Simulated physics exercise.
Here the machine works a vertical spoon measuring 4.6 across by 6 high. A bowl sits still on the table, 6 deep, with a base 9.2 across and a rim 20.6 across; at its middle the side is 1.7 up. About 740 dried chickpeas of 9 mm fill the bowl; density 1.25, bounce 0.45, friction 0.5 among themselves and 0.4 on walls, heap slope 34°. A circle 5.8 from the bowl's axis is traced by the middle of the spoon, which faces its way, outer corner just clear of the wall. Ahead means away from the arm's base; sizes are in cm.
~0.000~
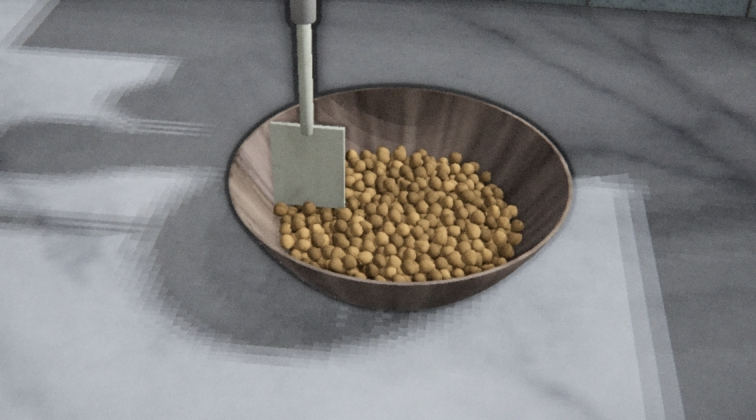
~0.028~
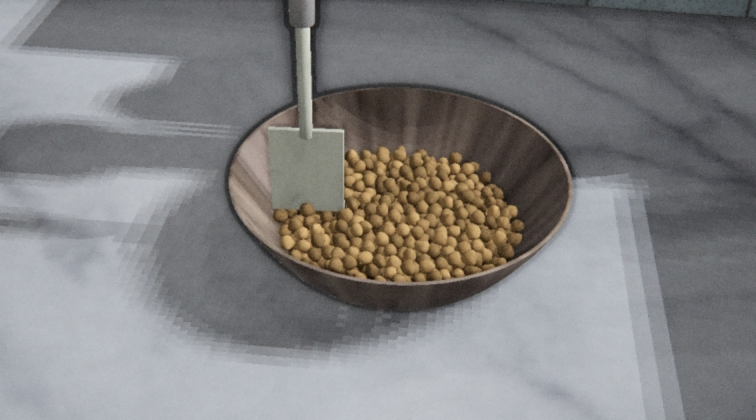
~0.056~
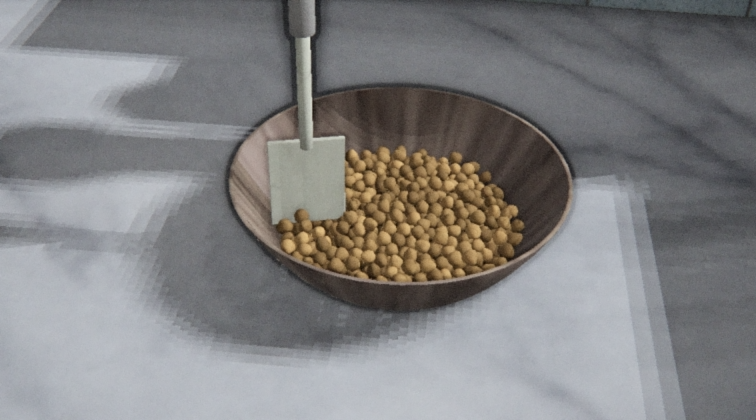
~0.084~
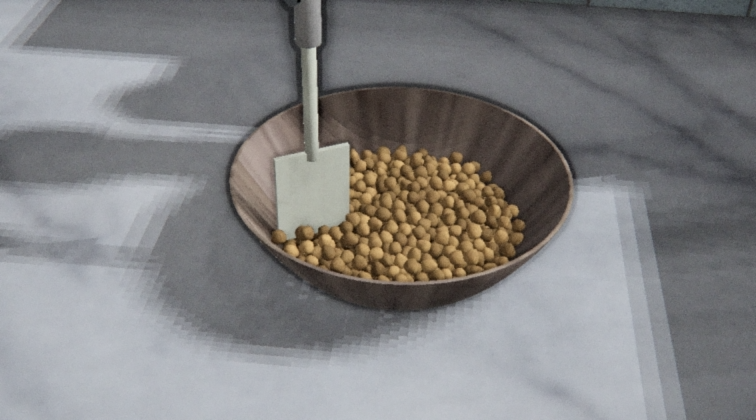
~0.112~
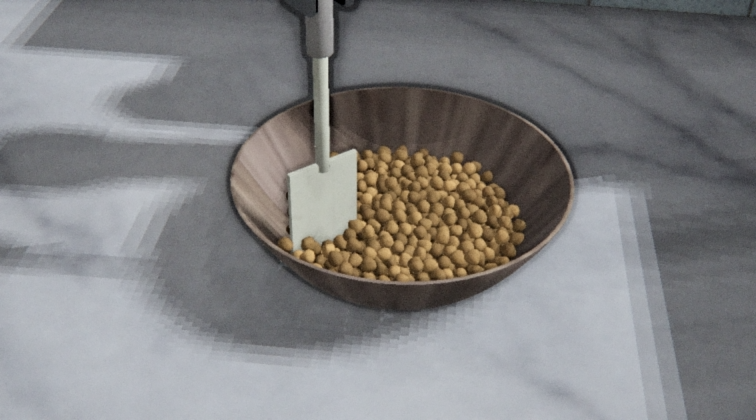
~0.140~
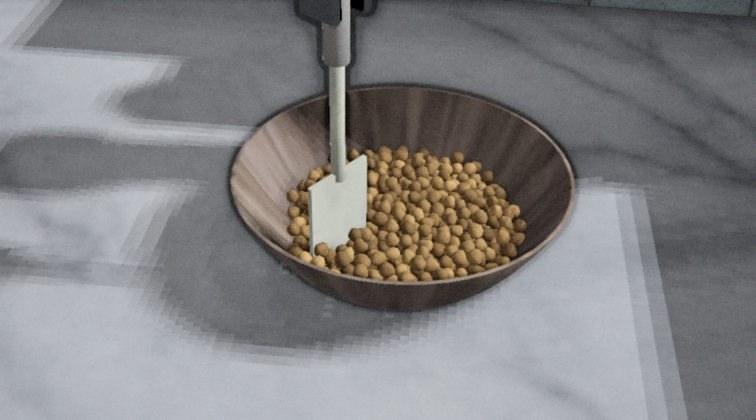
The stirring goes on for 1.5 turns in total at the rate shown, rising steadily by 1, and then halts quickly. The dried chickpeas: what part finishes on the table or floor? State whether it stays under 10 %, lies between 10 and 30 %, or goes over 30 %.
It stays under 10 %.
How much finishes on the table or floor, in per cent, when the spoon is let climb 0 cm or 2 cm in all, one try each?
Try one: Around 5 %; try two: Around 0 %.
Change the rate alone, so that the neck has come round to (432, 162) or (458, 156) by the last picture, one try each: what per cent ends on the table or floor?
Around 15 and 15 percent, in that order.
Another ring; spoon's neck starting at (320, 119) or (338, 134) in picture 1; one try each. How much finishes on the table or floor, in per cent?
Close to 5 per cent for the first and close to 0 per cent for the second.
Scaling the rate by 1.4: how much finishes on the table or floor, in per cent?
Estimated share: Near 5 per cent.
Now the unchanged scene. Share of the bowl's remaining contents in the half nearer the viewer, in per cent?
I'd say around 50 per cent.
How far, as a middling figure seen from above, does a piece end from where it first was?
Around 0 cm.
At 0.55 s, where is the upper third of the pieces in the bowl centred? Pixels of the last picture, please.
About (425, 186).
By 0.55 s, 246° round, highest piece 8 above the table; 736 in the bowl, 5 on the table or floor, 4 in flight or on the tool.
By 0.95 s, 76° round, highest piece 6 above the table; 727 in the bowl, 18 on the table or floor.
By 1.35 s, 180° round, highest piece 5 above the table; 726 in the bowl, 19 on the table or floor.
By 2.05 s, 180° round, highest piece 5 above the table; 726 in the bowl, 19 on the table or floor.
Final count, 726 in the bowl, 19 on the table or floor. That is 3 % on the table or floor.
